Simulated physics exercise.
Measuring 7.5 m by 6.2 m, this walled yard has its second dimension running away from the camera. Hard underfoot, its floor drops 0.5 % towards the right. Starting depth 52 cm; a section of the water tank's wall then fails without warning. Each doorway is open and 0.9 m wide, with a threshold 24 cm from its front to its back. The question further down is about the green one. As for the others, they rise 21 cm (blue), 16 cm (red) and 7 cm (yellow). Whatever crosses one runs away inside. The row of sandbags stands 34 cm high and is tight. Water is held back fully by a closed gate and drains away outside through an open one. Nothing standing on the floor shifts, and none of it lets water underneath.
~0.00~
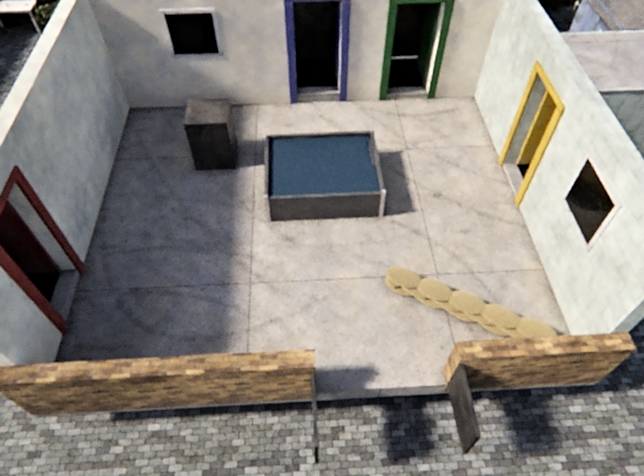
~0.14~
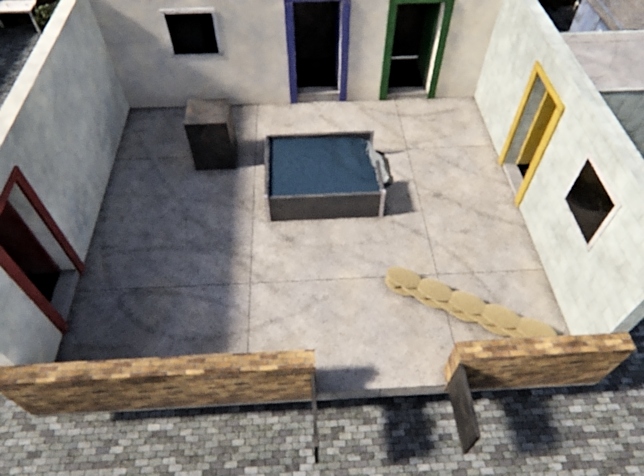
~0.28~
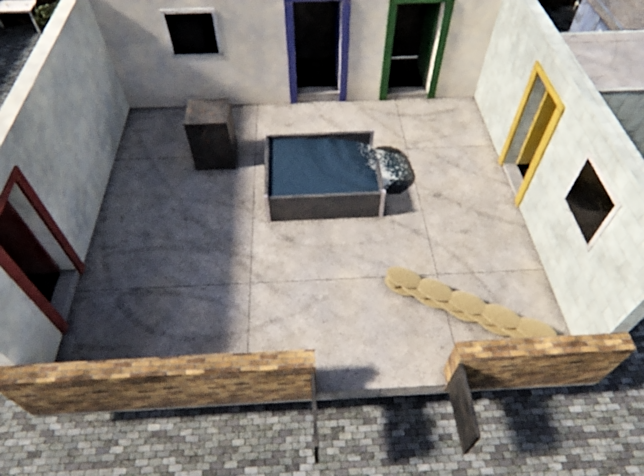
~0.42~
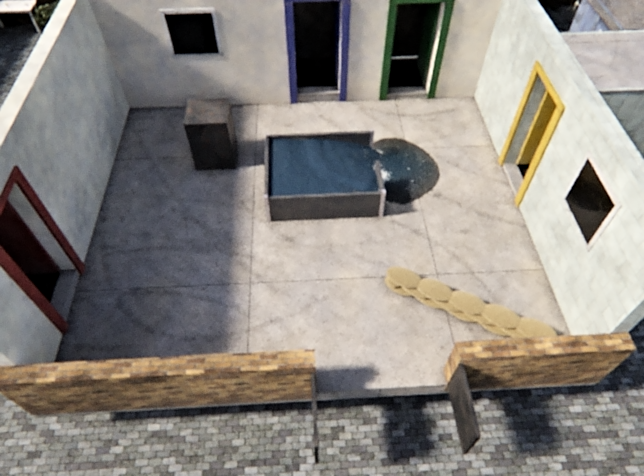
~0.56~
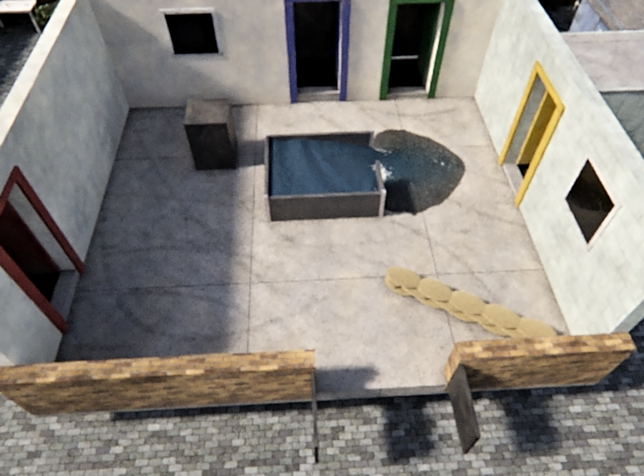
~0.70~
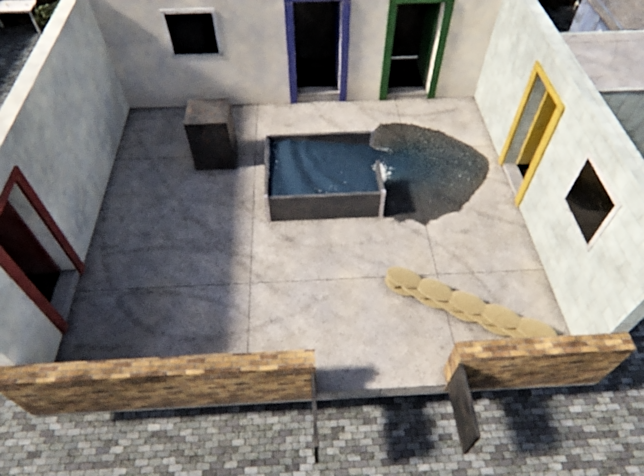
Water bursts from the right side of a grey tank of blue water in a walled, paved yard, seen from high above by a camera that stays still. A dark box stands behind it to the left, blue and green doorways open at the back, red at left, yellow at right, and tan sandbags lie front right. The water, still at first, pours through the gap and spreads rightward in a widening dark, rounded sheet.
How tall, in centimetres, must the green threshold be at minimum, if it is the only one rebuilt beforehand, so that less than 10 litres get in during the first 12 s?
It needs to be at least 7.5 cm tall.
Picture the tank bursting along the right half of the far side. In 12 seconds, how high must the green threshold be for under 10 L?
Near 13.5 cm.
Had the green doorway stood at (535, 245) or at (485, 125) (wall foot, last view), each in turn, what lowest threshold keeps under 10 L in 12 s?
In turn: Roughly 5.5 cm, roughly 16 cm.
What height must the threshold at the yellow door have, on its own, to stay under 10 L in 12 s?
Door yellow, min height approx. 18 cm.
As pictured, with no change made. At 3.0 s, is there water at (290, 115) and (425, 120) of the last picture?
First untouched, then soaked.
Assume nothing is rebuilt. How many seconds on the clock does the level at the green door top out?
The depth peaks at about 3.0 seconds.
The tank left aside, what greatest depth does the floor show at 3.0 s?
Up to some 22 cm.
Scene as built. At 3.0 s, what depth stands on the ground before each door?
In cm: Blue 0, red 0, yellow 16, green 12.
After 1.4 s water covers 15 % of the floor, deepest (30 cm) near (376, 165); it has not reached the green door.
After 3.0 s water covers 20 % of the floor, deepest (22 cm) near (481, 125); 12 cm at the green door, 0 litres in over its 13 cm threshold.
After 12.0 s water covers 70 % of the floor, deepest (8 cm) near (575, 360); 5 cm at the green door, 0 litres in over its 13 cm threshold.
At the green door as built, the water arrived by 1.6 s and peaked near 12 cm at 3.0 s.
With a threshold of 6.5 cm, 15 litres would have come in within the 12 s; with 8.5 cm, 5 litres. So under 10 litres takes about 7.5 cm.
